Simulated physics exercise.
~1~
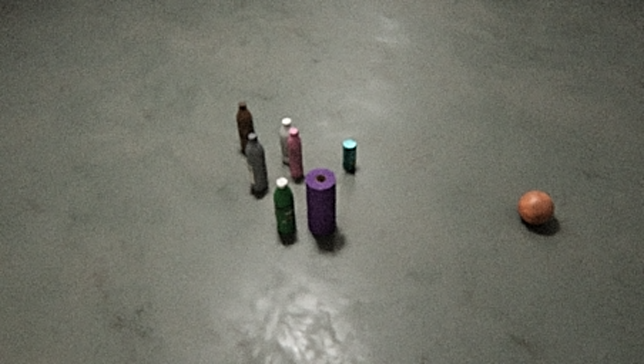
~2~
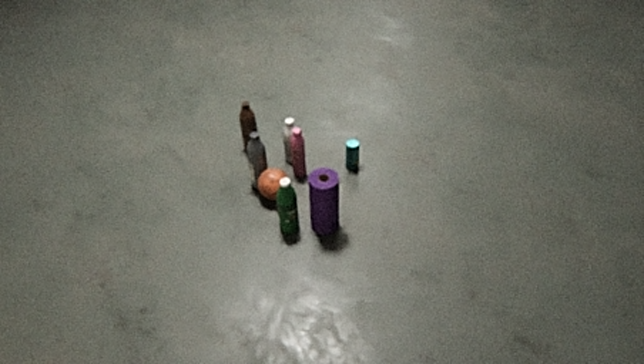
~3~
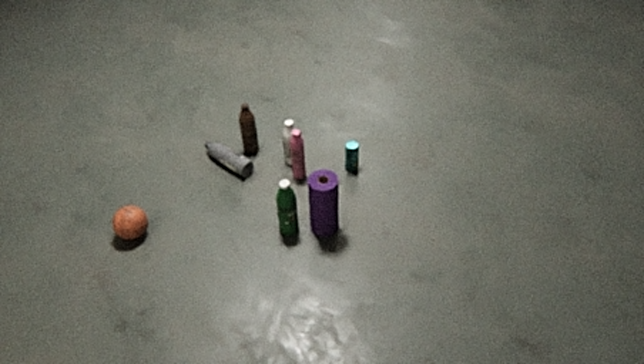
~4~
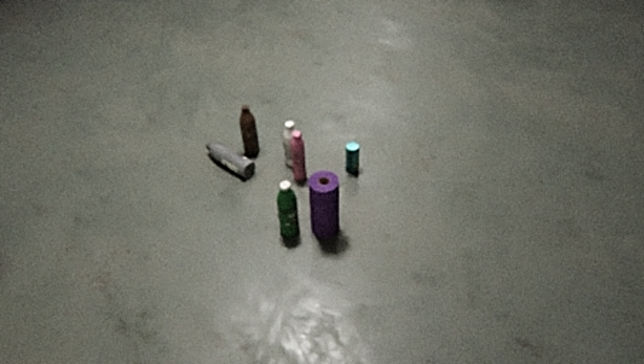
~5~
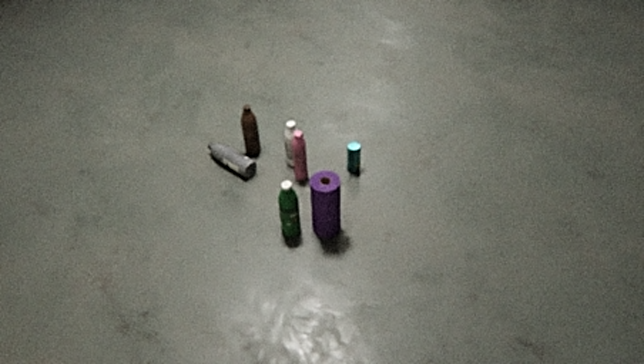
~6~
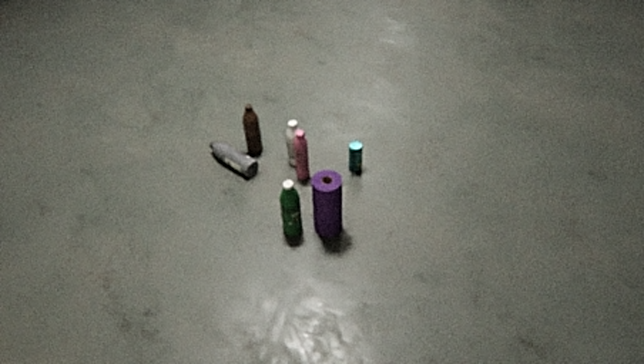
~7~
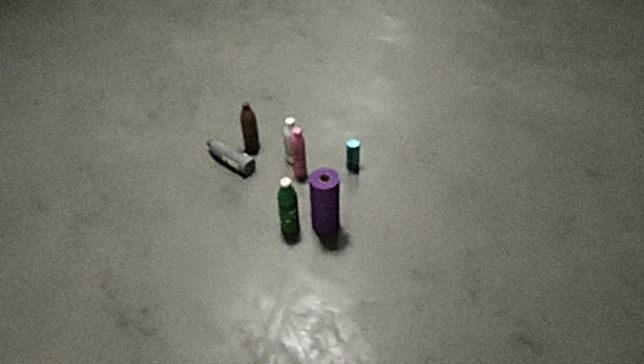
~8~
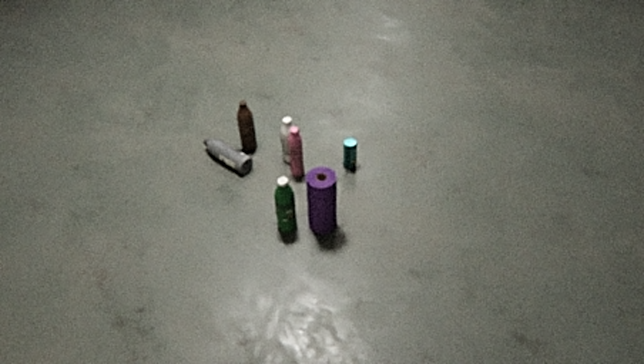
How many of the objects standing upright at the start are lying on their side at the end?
One of them is lying on its side at the end, the grey bottle.
An orange ball rolls left among standing bottles, topples the grey one, and leaves view.
